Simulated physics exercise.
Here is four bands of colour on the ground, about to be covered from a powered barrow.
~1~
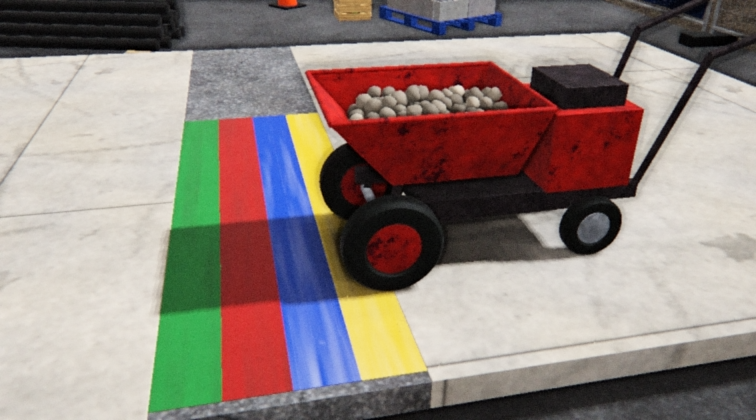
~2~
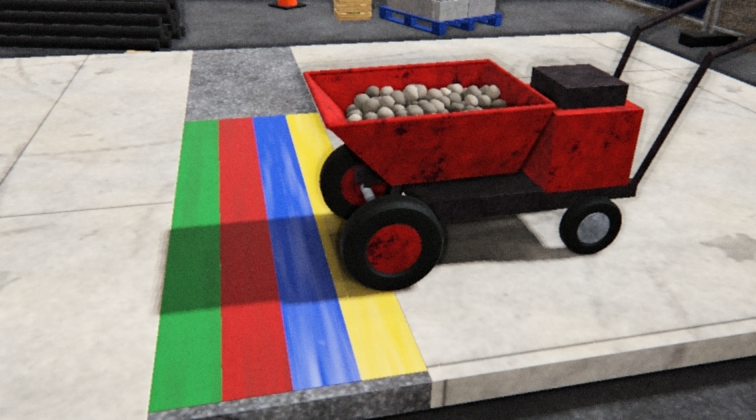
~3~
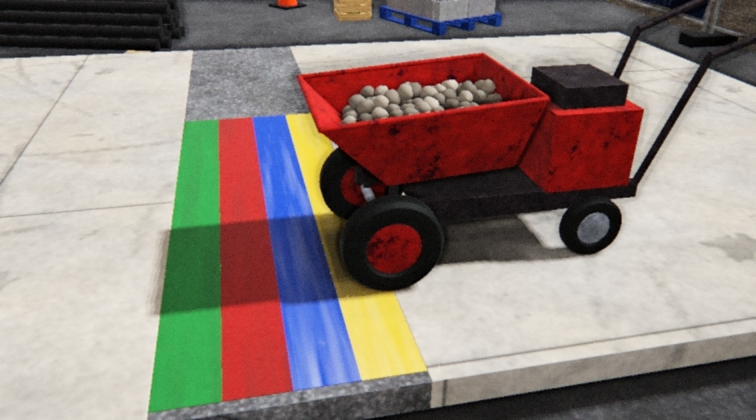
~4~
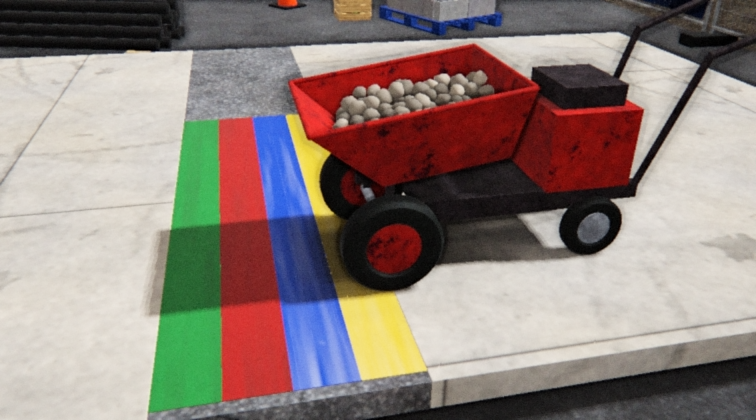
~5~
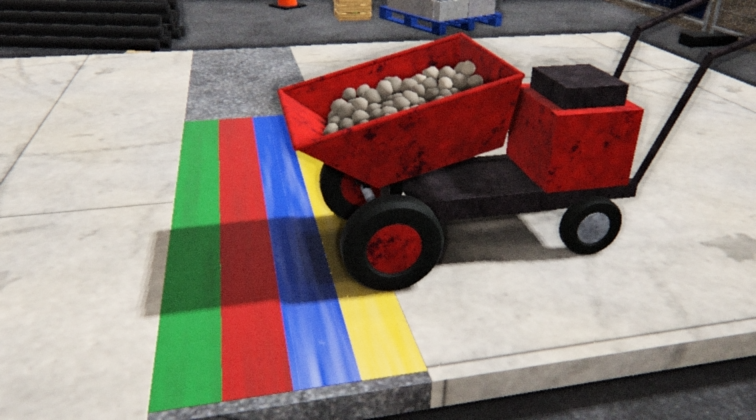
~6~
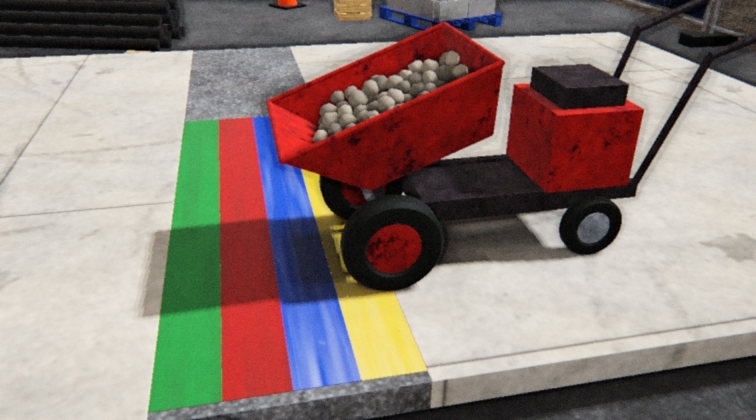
At the start, a red powered barrow heaped with rounded stones stands with its skip level, beside green, red, blue and yellow bands on the ground. The skip then tilts gradually, its back rising and its front lip lowering toward the left, until it is clearly angled with the stones still inside.
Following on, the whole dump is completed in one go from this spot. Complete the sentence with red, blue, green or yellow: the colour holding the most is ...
The colour holding the most is green.
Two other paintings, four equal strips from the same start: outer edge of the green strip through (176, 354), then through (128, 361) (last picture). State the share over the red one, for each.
Shares: Near 10 %; near 30 %.
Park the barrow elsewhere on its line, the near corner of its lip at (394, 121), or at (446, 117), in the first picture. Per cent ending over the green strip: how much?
About 30 per cent, then about 10 per cent.
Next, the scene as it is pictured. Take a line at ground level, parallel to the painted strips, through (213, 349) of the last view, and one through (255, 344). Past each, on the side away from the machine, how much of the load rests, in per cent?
Roughly 70 and 80 percent.
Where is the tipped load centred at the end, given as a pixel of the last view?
Somewhere around (178, 263) in the last picture.
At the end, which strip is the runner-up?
I'd say the strip in red.
Just after the last frame, skip tipped steeply; every one in the skip.
A moment on, skip tipped right over; roughly half in the skip; about a tenth over the red strip; roughly a third over the green strip; about a tenth off the paint.
Further on, skip tipped right over; about a tenth in the skip; about a tenth over the red strip; roughly a third over the green strip; roughly a third off the paint.
When it is over, skip tipped right over; about a tenth in the skip; not one over the yellow strip; not one over the blue strip; about a tenth over the red strip; roughly a third over the green strip; roughly a third off the paint.
